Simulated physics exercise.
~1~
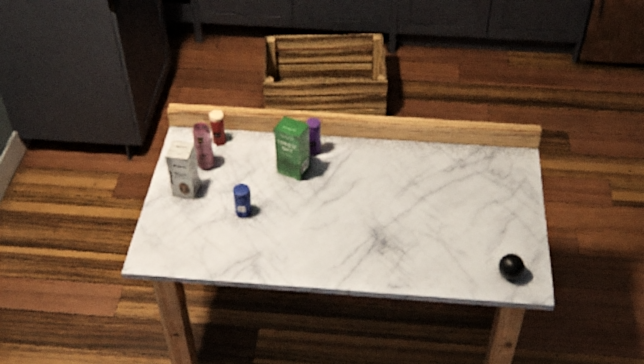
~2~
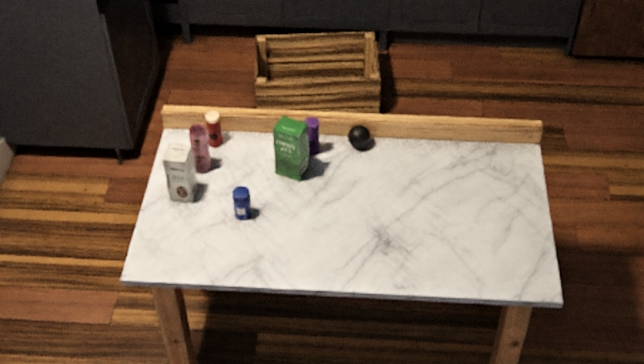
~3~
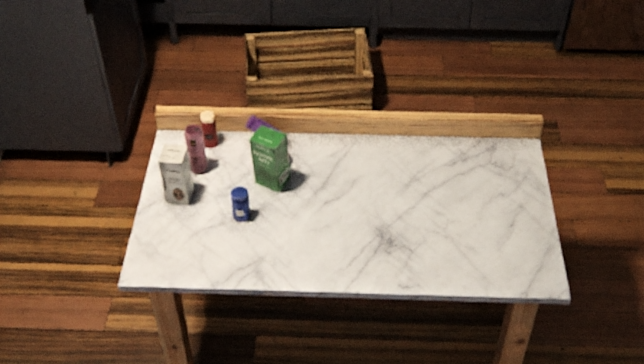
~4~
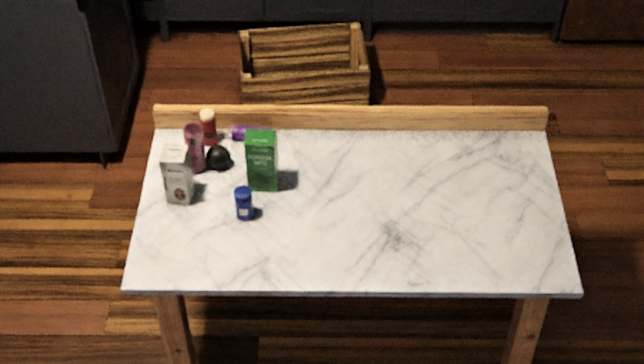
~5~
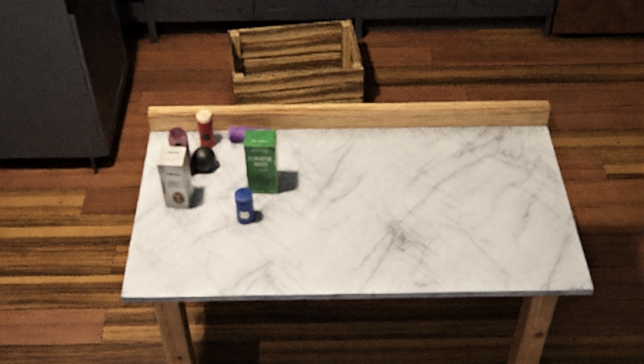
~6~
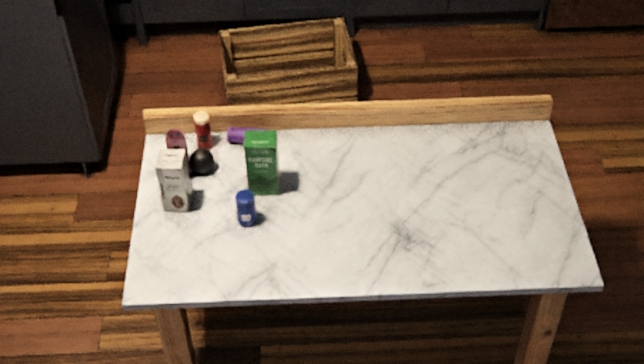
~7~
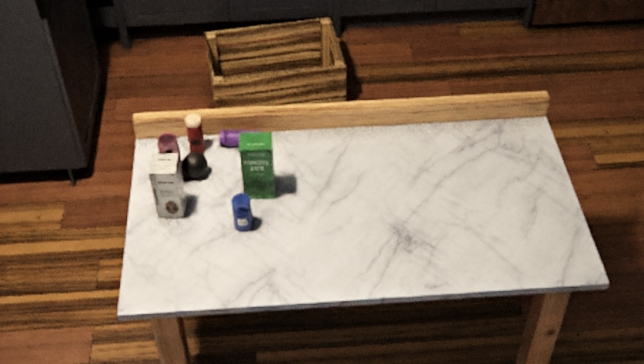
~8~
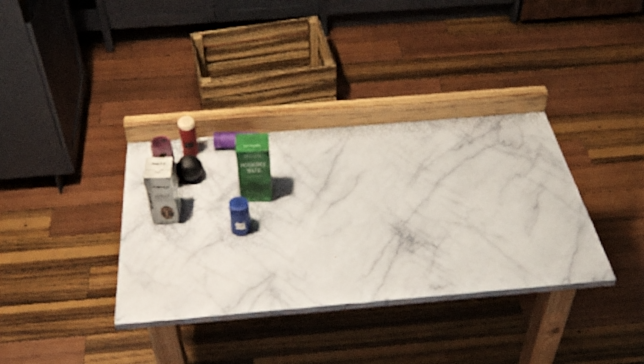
A black ball rebounds off the back rail, topples the purple shaker, and stops among containers.
